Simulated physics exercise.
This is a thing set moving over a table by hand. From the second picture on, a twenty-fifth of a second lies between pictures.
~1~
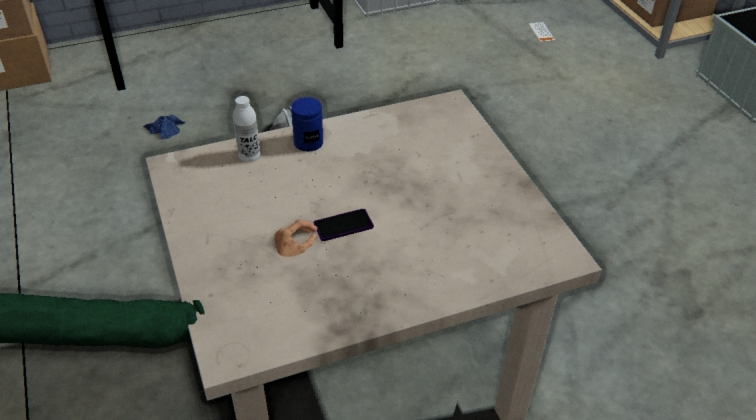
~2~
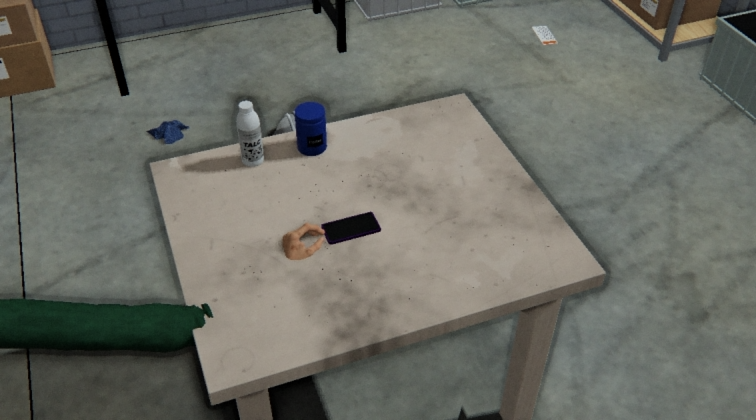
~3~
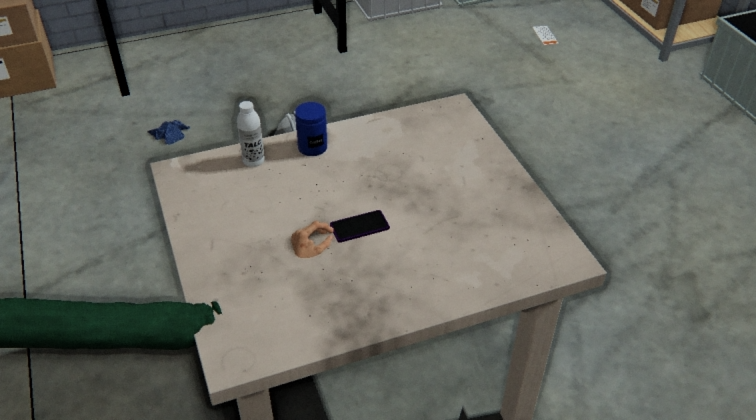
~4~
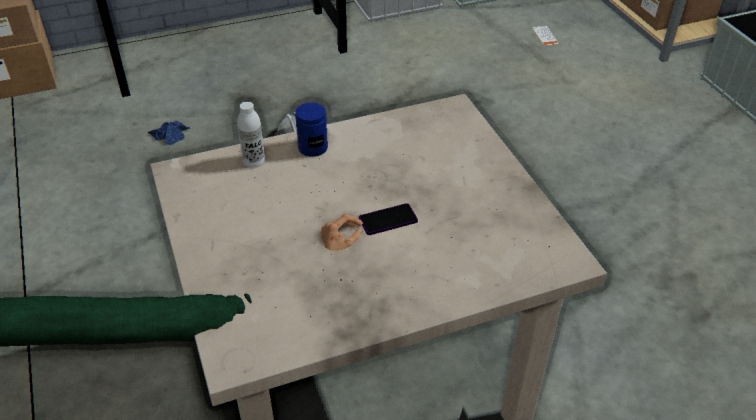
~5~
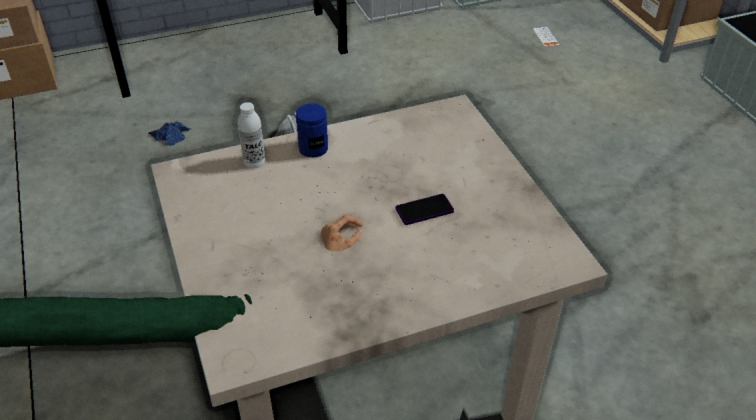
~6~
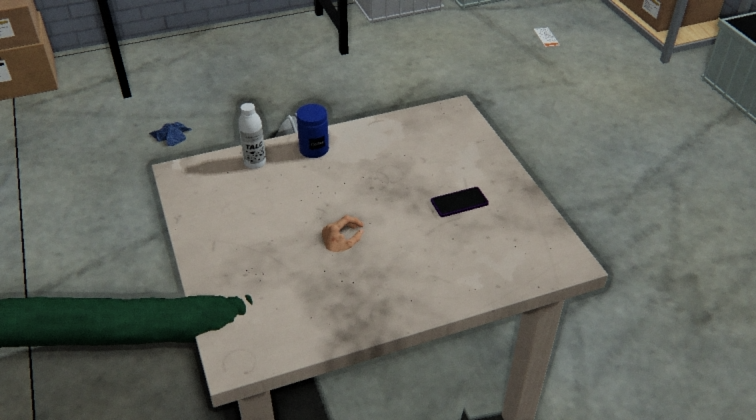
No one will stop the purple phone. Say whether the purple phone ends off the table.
The purple phone falls off the table.
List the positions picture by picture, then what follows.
In the first picture, under the hand; purple phone (344, 225).
In the second picture, under the hand; purple phone (351, 228).
In the third picture, under the hand; purple phone (360, 226).
In the fourth picture, purple phone (388, 219).
In the fifth picture, purple phone (425, 209) displaced about its own width.
In the sixth picture, purple phone (460, 202) displaced about its own width.
Then, 0.20 s past the last view, purple phone now off the table.
Then, 0.40 s past the last view, things are still on the move.
Then, 0.60 s past the last view, as before.
Finally, off the table, purple phone.
